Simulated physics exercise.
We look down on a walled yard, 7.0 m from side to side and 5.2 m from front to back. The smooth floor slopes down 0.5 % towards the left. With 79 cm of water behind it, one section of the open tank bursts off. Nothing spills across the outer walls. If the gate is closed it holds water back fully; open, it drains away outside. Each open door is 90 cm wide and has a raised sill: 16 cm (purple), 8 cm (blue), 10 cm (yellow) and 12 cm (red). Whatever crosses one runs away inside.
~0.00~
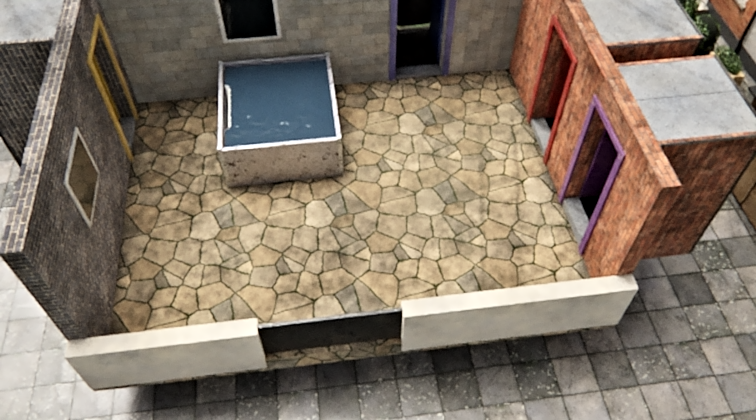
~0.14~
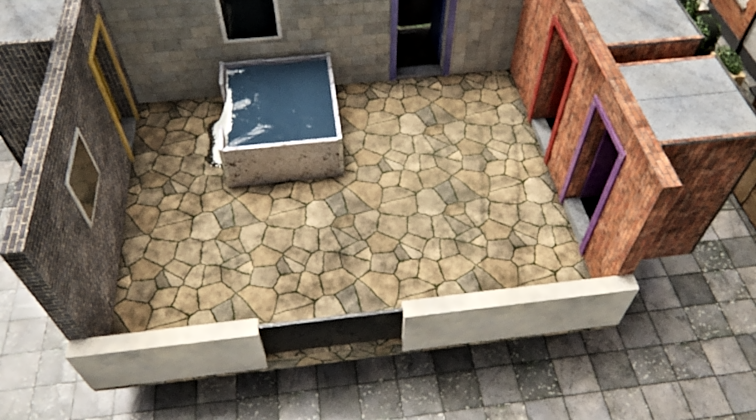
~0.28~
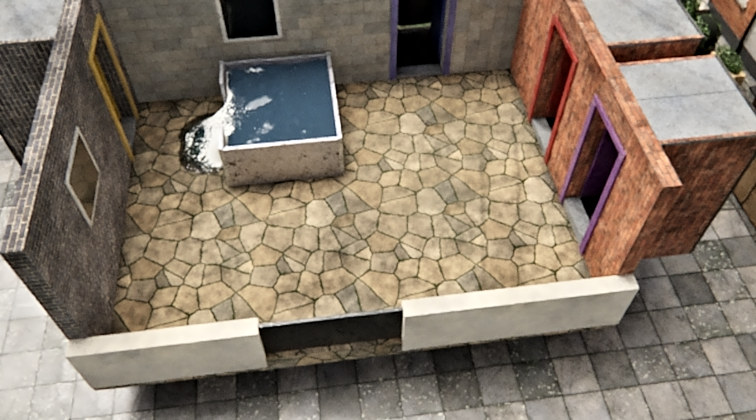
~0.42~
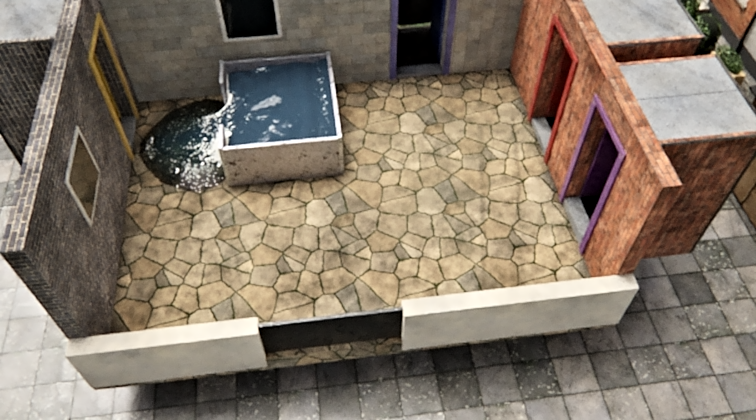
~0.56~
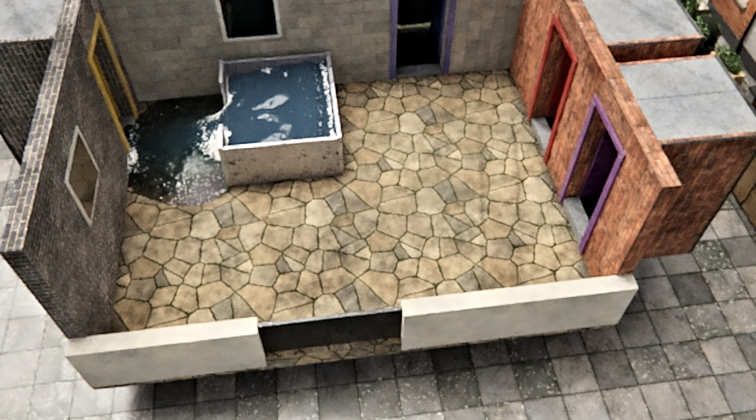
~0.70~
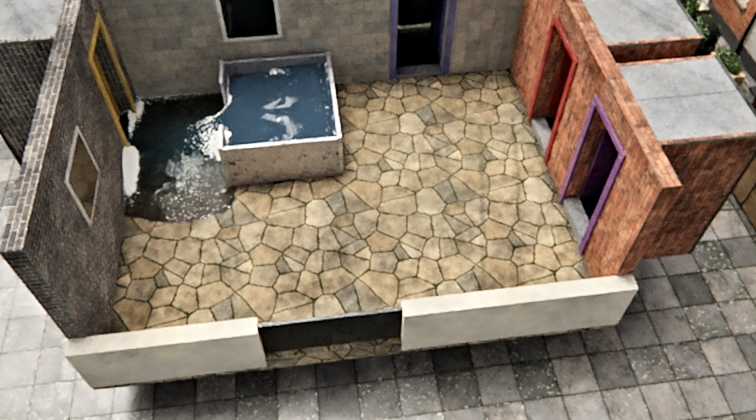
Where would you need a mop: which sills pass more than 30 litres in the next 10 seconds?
Within that time: At the purple door it does not reach the limit; at the blue door it stays under the limit; at the yellow door it passes the limit; at the red door it stays under the limit.
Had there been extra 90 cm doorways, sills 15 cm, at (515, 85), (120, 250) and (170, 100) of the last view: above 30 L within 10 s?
In turn: Under, under, past it.
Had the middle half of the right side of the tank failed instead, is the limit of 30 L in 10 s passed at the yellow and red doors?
Against that limit: Yellow below, red over.
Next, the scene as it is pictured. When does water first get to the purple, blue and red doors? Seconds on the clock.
Purple 5.5 s, blue 3.8 s, red 7.5 s.
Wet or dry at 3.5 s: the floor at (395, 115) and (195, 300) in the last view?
In turn: Not reached, flooded.
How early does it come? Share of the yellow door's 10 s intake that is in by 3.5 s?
About 70 per cent.
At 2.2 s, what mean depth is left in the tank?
Some 41 cm.
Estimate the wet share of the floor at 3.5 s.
About 35 per cent.
After 1.4 s water covers 15 % of the floor and is deepest (44 cm) near (139, 107); purple door not reached, blue door not reached, yellow door 35 cm at the sill, 194 L in, red door not reached.
After 2.2 s water covers 25 % of the floor and is deepest (38 cm) near (143, 157); purple door not reached, blue door not reached, yellow door 36 cm at the sill, 404 L in, red door not reached.
After 3.5 s water covers 35 % of the floor and is deepest (30 cm) near (132, 158); purple door not reached, blue door not reached, yellow door 30 cm at the sill, 594 L in, red door not reached.
After 6.0 s water covers 70 % of the floor and is deepest (20 cm) near (133, 150); purple door 4 cm at the sill, 0 L in, blue door 1 cm at the sill, 0 L in, yellow door 18 cm at the sill, 770 L in, red door not reached.
After 10.0 s water covers 95 % of the floor and is deepest (13 cm) near (107, 362); purple door 7 cm at the sill, 0 L in, blue door 1 cm at the sill, 0 L in, yellow door 11 cm at the sill, 819 L in, red door 5 cm at the sill, 0 L in.
